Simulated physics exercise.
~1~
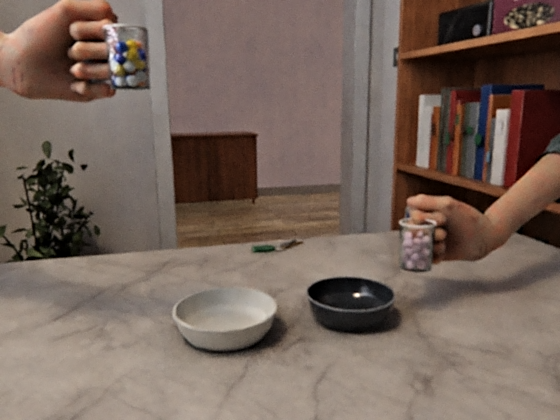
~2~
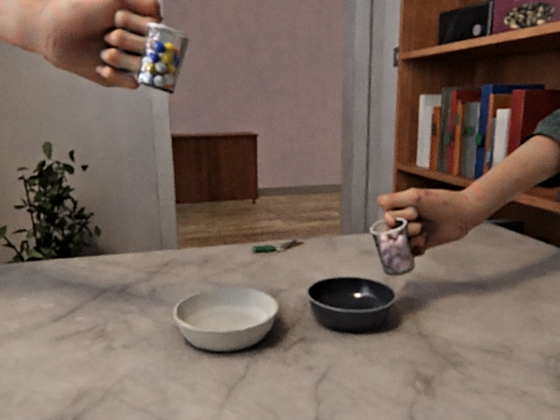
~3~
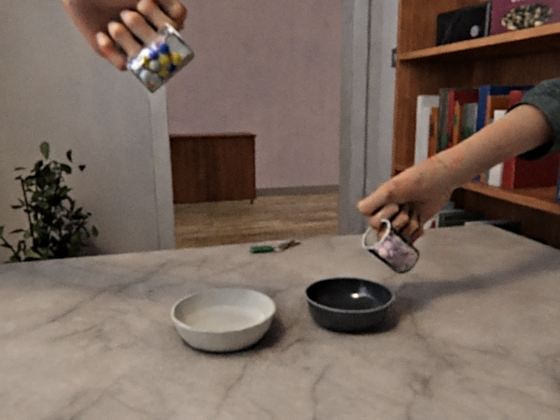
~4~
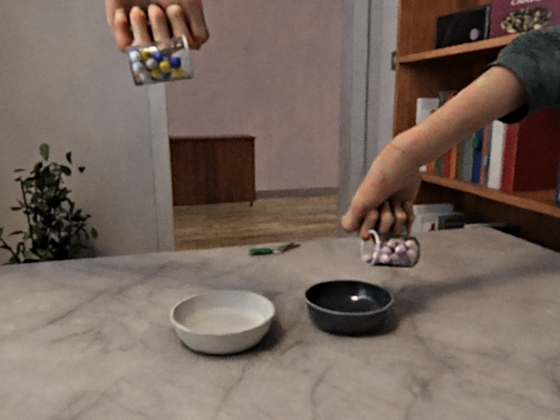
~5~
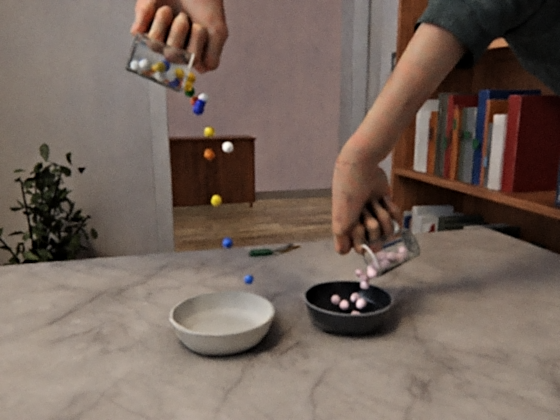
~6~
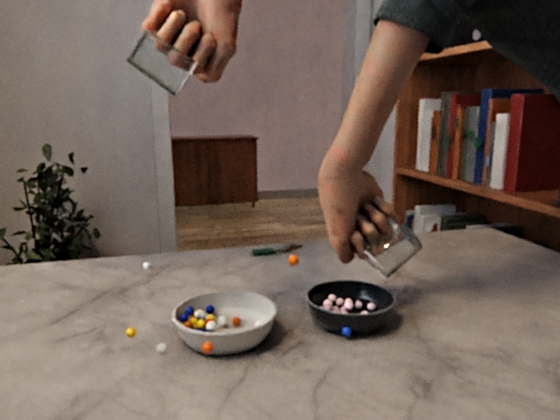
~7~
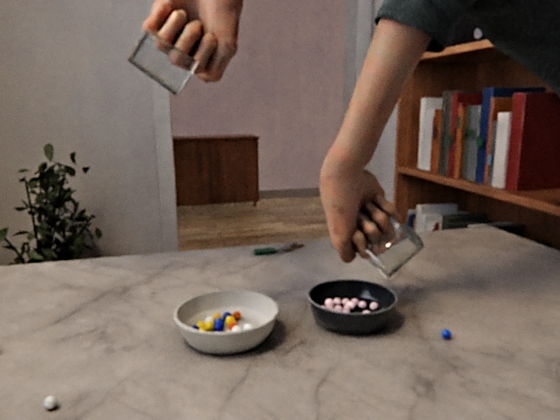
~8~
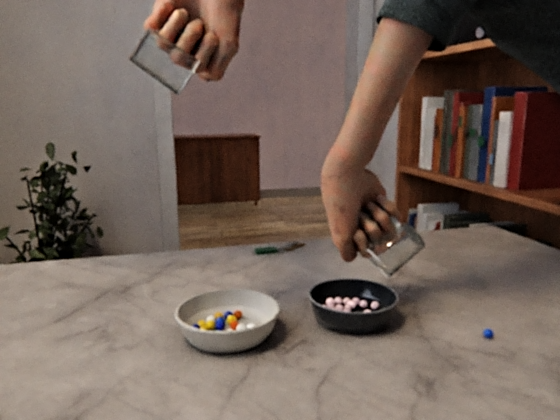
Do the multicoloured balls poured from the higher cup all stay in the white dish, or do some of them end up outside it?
Some of them end up outside it, bouncing away over the table, though most remain in the white dish. The pink ones all stay in the dark dish.
